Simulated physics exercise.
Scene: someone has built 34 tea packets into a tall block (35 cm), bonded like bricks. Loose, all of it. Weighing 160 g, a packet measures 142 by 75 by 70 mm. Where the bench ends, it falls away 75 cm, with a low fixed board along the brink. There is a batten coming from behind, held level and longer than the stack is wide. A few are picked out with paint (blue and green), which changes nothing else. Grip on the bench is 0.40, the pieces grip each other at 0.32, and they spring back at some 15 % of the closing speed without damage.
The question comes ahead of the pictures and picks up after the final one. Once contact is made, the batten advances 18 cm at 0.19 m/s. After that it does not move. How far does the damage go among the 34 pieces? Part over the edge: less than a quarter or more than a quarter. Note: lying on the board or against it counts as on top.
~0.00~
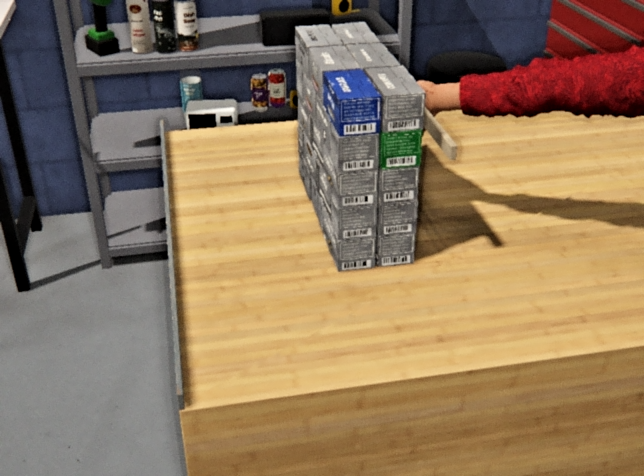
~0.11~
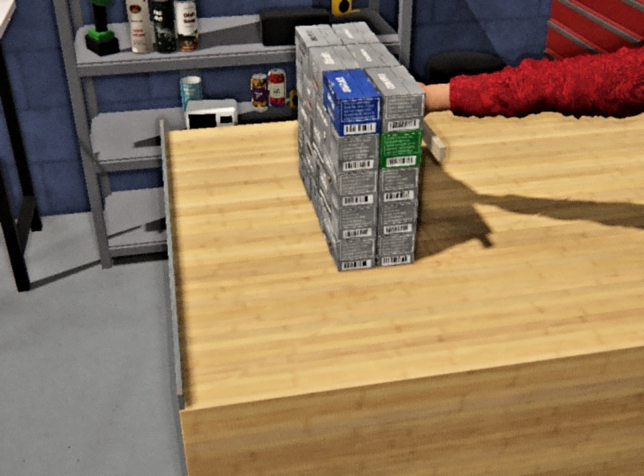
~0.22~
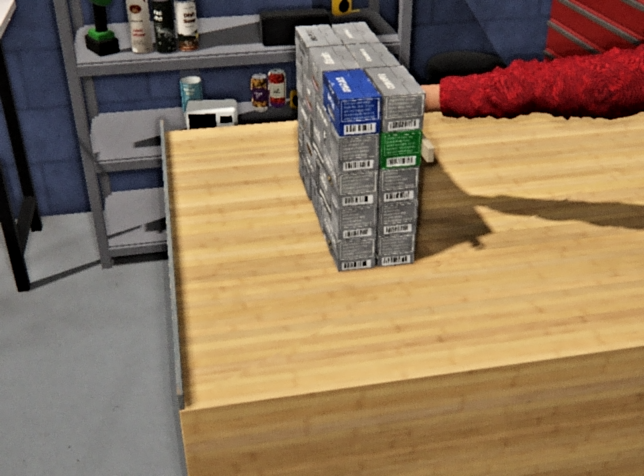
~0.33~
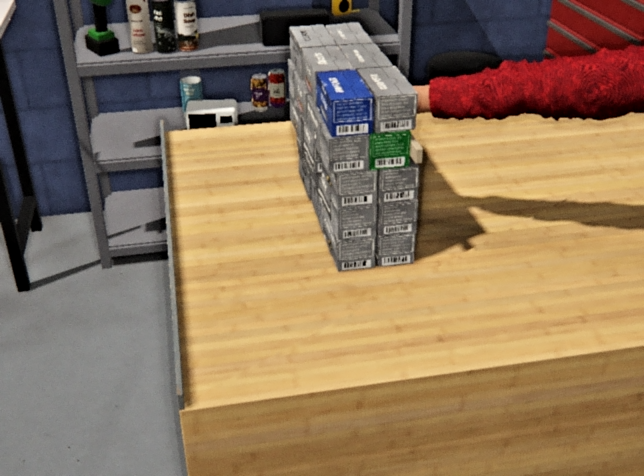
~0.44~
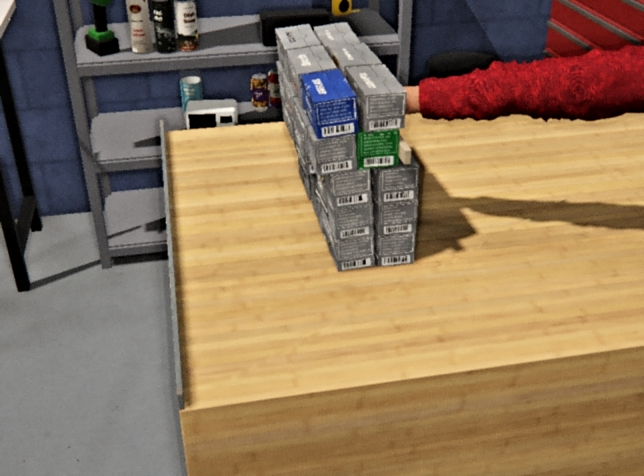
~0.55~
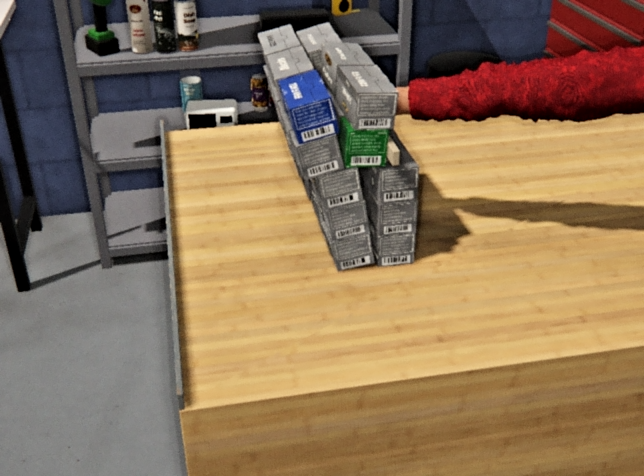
Over the edge: Less than one fourth of them.
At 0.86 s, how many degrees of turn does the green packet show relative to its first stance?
Something like 30°, more or less.
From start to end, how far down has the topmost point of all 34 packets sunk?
Roughly 14 centimetres.
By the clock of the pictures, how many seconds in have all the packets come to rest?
That is at about 2.0 s.
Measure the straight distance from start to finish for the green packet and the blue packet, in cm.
Moved: Green 30, blue 136.
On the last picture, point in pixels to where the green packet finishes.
End point in last frame: Roughly (254, 231).
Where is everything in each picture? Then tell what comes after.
In the first picture (pixels give the middle of a visible side), batten (454, 153) 42 mm from the stack; green packet (402, 151); blue packet (360, 117); none has stirred.
In the second picture, batten (442, 154) 21 mm from the stack; green packet (402, 151).
In the third picture, batten (431, 155) 1 mm in; green packet (402, 151).
In the fourth picture, batten (419, 156) 21 mm in; green packet (391, 152) 21 mm from its place; blue packet (353, 118) 13 mm from its place; movement in 16 of them.
In the fifth picture, batten (408, 157) 42 mm in; blue packet (337, 118) 5° from how it stood; green packet (380, 151) 42 mm from its place; steepest lean 5°, the packet at (280, 81); movement in 24 of them.
In the sixth picture, batten (396, 159) 6 cm in; blue packet (315, 121) 13° from how it stood; green packet (367, 150) 4° from how it stood; steepest lean 13°, the packet at (269, 85); movement in 24 of them.
After 0.70 s, none of the 34 packets over the edge, 24 disturbed; green packet 34° from how it stood; blue packet 26° from how it stood, 23 mm lower.
After 0.86 s, none of the 34 packets over the edge, 23 disturbed; blue packet 59° from how it stood, 15 cm lower; green packet 30° from how it stood, 13 cm lower.
After 1.24 s, 3 of the 34 packets over the edge; blue packet upside down; green packet 14 cm lower.
In the end (2.0 s), 3 of the 34 packets over the edge; blue packet on its side; green packet 14 cm lower. That is 9 per cent. From the last view, middles, green packet near (255, 231).
